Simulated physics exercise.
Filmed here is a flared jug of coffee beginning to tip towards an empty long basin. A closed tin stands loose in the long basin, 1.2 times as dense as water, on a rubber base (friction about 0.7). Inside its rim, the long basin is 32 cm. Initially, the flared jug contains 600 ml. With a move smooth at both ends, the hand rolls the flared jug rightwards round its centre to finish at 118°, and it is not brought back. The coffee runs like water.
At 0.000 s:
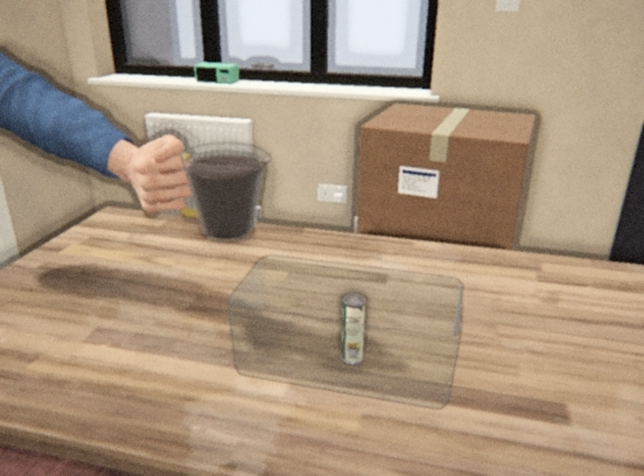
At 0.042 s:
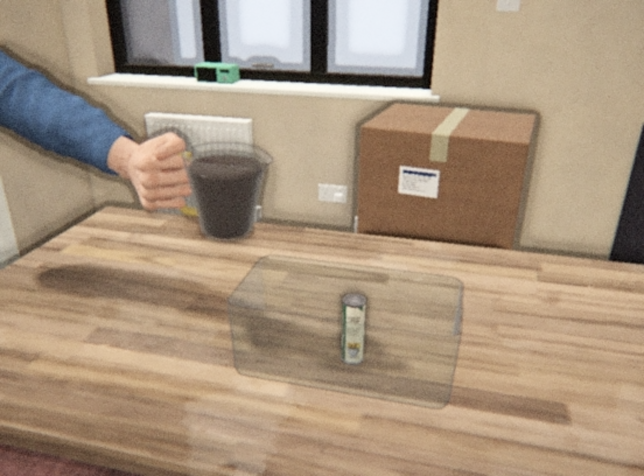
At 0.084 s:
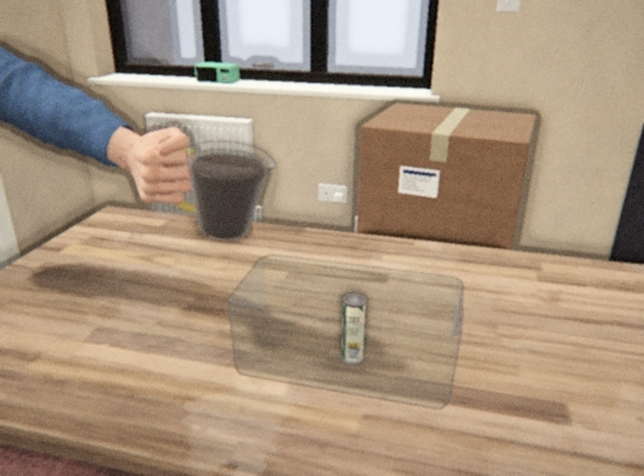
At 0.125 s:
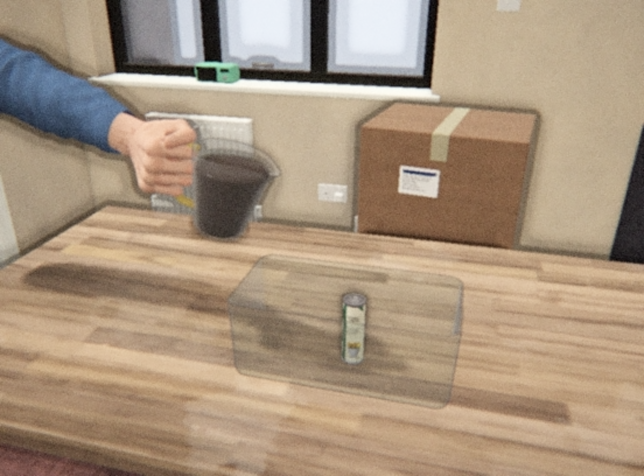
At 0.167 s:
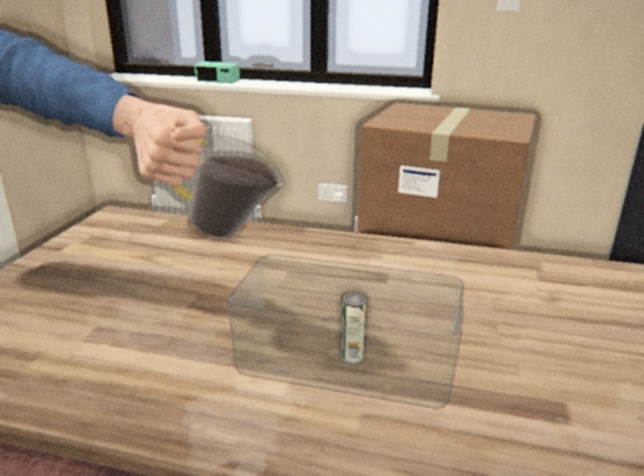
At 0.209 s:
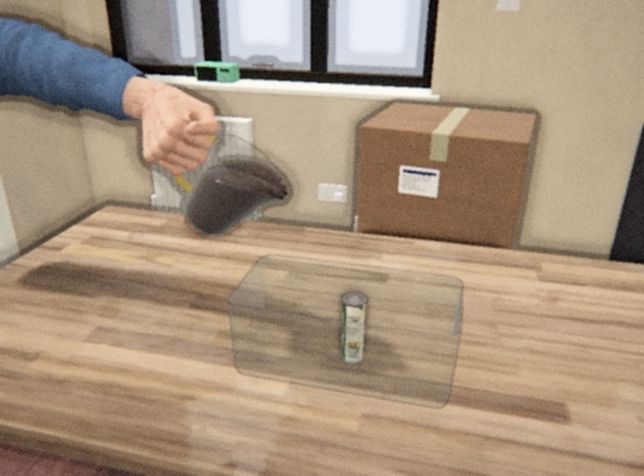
A hand tilts a jug of dark coffee rightwards above a table with a clear basin.
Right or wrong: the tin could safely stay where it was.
Right, it remains upright.
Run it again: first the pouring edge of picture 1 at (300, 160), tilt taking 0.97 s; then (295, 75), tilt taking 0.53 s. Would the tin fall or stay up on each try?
Trial 1 - tin tips; trial 2 - tin tips.
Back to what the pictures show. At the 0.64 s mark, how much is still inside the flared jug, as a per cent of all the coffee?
About 1 % is still there.
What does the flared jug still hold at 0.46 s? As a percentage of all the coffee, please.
Around 32 in a hundred.
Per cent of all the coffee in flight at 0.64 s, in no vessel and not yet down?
Some 6 % is up in the air.
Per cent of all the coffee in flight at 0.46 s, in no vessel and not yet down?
Close to 24 per cent, I'd say.
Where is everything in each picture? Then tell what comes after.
The first frame shows tilt 0°; pouring edge (271, 159); surface from (192, 162) to (262, 168); the long basin's rim runs from (245, 278) to (462, 307); the tin's top is at (354, 303).
The second frame shows tilt 2°; pouring edge (272, 160); surface from (193, 161) to (263, 169).
The third frame shows tilt 7°; pouring edge (276, 165); surface from (196, 159) to (264, 171).
The fourth frame shows tilt 16°; pouring edge (281, 174); surface from (200, 158) to (269, 175).
The fifth frame shows tilt 27°; pouring edge (285, 185); surface from (204, 162) to (276, 178).
The sixth frame shows tilt 40°; pouring edge (286, 199); surface from (200, 178) to (279, 188); 1 per cent is over the edge.
By 0.46 s the tilt is 112° and 32 per cent is still to pour; the tin stands where it began.
By 0.64 s the tilt is 118° and 1 per cent is still to pour; the tin stands where it began.
By 0.82 s the tilt is 118° and 0 per cent is still to pour; the tin stands where it began.
By 1.03 s the tilt is 118° and 0 per cent is still to pour; the tin stands where it began.
At rest the tin stands where it began.
